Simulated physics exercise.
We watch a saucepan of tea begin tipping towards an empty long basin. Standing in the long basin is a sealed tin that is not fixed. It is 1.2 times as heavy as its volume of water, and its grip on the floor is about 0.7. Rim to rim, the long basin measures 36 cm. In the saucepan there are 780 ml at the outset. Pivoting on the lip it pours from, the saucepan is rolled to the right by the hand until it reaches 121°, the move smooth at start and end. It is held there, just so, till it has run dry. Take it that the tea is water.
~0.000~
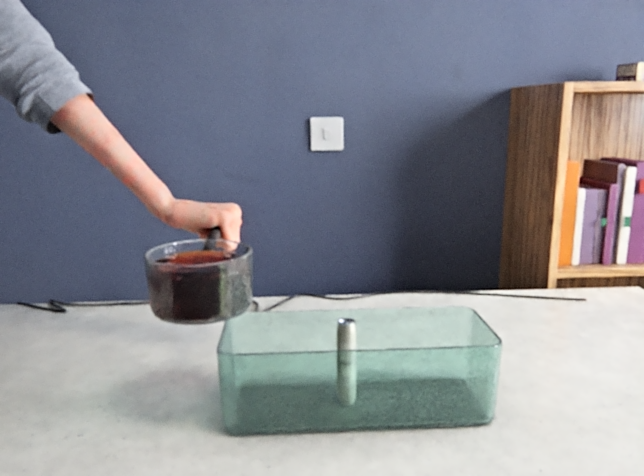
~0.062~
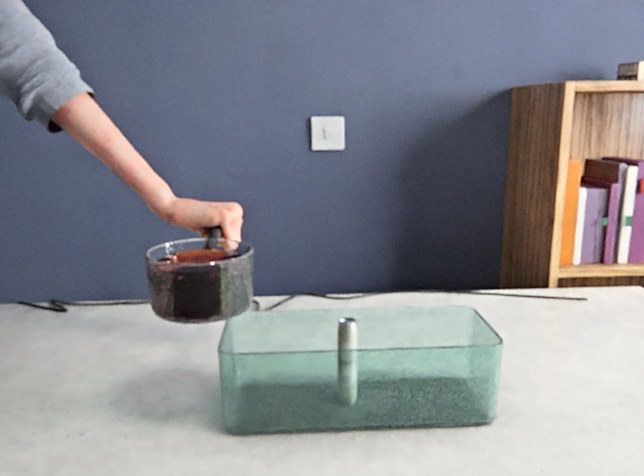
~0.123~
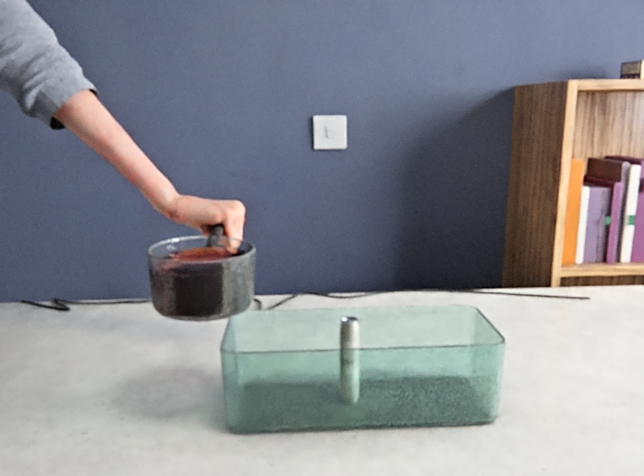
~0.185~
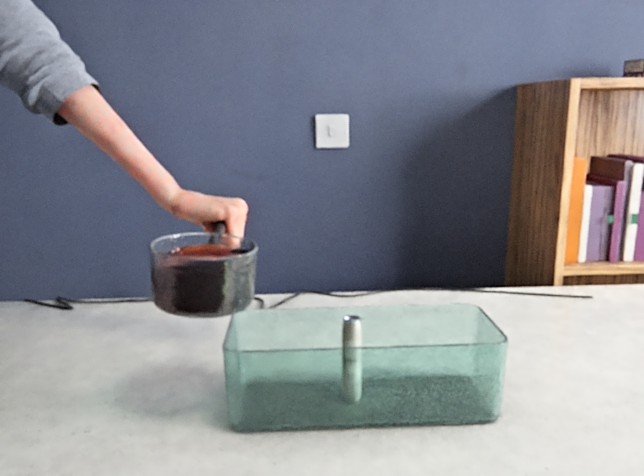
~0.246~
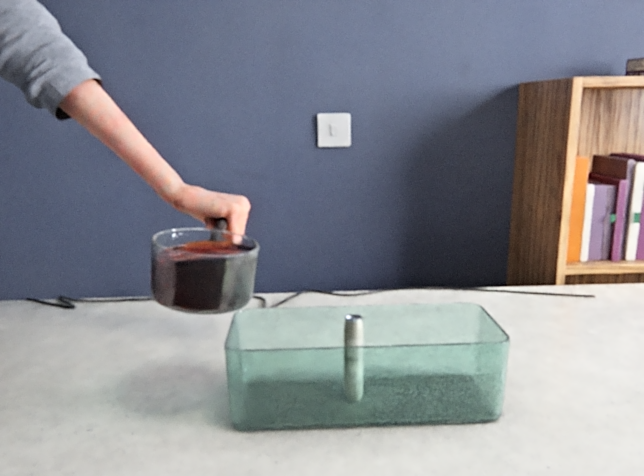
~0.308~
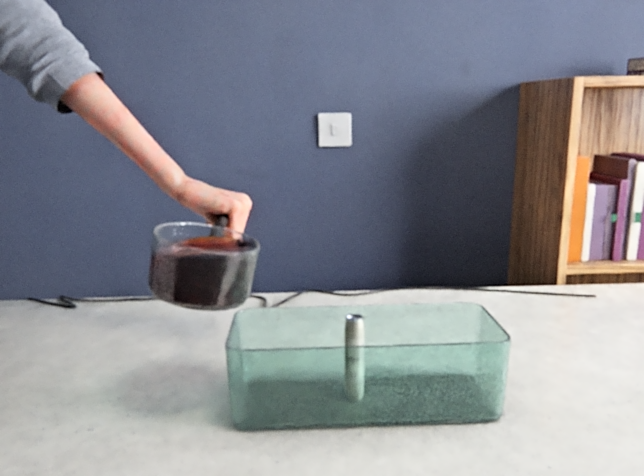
A hand in a grey sleeve, reaching in from the left, slowly tilts a clear saucepan of dark reddish tea slightly to the right, while the view drifts very slightly. Below and to the right, a long, translucent green basin sits on a pale tabletop with a silvery tin upright at its middle. Seen from the front and slightly above, the room has a blue-grey wall with a white switch, a dark cable, and a wooden bookshelf at right.
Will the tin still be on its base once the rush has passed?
No - it's going to be knocked down.
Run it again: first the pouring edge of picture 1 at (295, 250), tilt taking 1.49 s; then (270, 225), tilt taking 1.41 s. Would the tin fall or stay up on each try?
The tin stays vertical the first time and overturns the second time.
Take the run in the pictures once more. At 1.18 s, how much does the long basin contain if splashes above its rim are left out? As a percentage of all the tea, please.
Close to 82 in a hundred.
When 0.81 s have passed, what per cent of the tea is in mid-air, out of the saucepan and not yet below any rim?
Roughly 30 percent.
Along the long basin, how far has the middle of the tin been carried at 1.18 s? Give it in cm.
Estimate: Around 1 cm.
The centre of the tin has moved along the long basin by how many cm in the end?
All told, the tin's centre has moved close to 8.0 cm.
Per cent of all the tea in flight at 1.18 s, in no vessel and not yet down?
Close to 12 %.
Then, 0.81 s in, the tilt is 69° and 55 per cent is still to pour; the tin stands where it began.
Then, 1.18 s in, the tilt is 109° and 6 per cent is still to pour; the tin leans 9°.
Then, 1.57 s in, the tilt is 121° and 0 per cent is still to pour; the tin lies on its side.
Then, 1.99 s in, the tilt is 121° and 0 per cent is still to pour; the tin lies on its side.
Finally, the tin lies on its side.
